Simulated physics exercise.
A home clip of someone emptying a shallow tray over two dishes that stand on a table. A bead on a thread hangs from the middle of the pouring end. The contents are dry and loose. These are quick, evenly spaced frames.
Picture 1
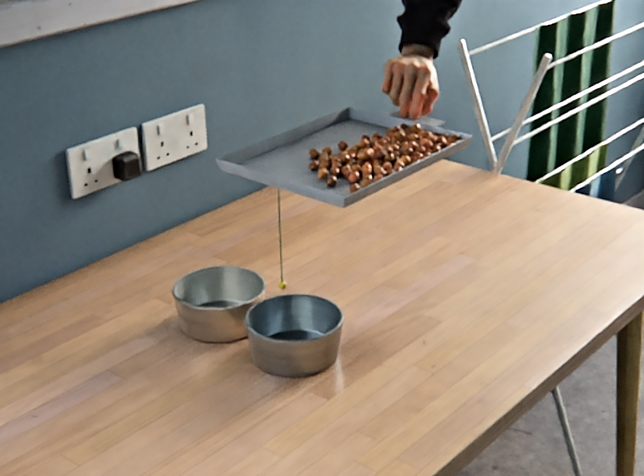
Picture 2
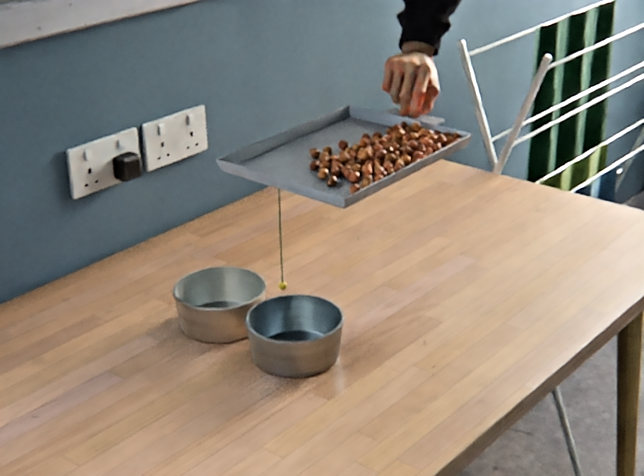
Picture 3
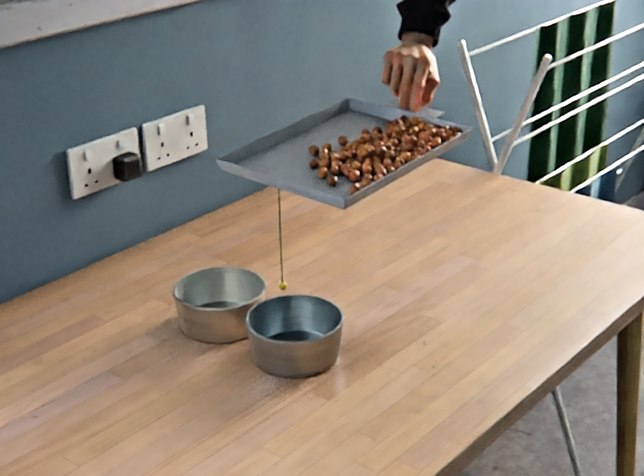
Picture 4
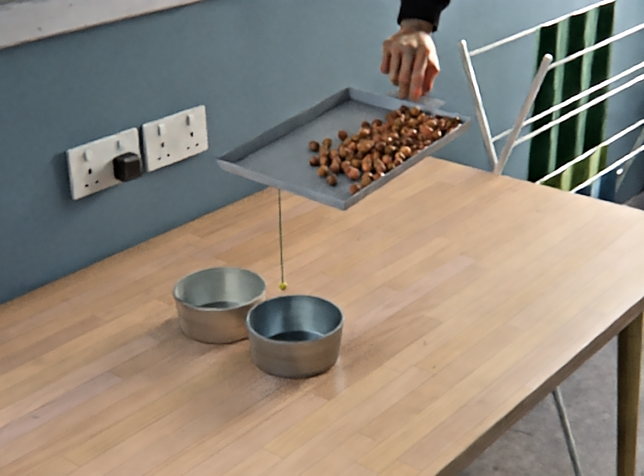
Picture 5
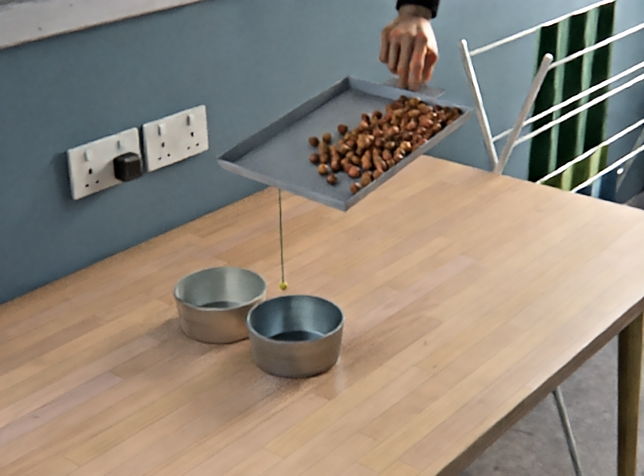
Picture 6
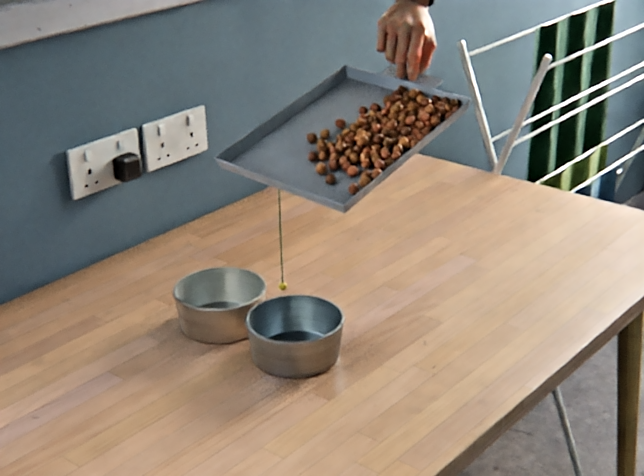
A hand gripping the far edge of a shallow grey tray of hazelnuts starts with it almost level above two round metal dishes on a wooden table. The hand gradually raises that edge, tilting the tray a little toward its near right corner, while the nuts stay heaped on the right side and the dishes remain still.
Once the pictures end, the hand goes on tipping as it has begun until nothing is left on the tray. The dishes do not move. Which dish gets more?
The right dish gets more.
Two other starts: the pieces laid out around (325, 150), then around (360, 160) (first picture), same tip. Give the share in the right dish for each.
The first gives 50 %, the second 50 %.
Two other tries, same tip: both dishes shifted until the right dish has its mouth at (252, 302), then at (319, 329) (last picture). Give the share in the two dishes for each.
The first gives 20 %, the second 90 %.
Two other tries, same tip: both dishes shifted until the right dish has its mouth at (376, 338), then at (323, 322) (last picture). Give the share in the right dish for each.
Near 20 % and 70 %.
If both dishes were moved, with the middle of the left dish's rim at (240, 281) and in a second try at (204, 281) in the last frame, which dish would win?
At the first place right, at the second the right dish.
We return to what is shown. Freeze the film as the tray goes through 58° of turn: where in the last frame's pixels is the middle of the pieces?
Near (320, 177).
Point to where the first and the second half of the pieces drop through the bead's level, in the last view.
At about (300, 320), then at (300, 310).
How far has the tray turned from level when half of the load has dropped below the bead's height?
At some 85 degrees.
Just after the last frame, tray tipped steeply; the larger part on the tray; about a tenth in the right dish; just a few outside both; about a tenth in the air.
A moment on, tray tipped right over; just a few on the tray; roughly half in the right dish; just a few in the left dish; roughly a third outside both; about a tenth in the air.
Further on, tray tipped past a quarter turn; roughly two thirds in the right dish; just a few in the left dish; roughly a third outside both.
When it is over, tray tipped past a quarter turn; roughly two thirds in the right dish; just a few in the left dish; roughly a third outside both.
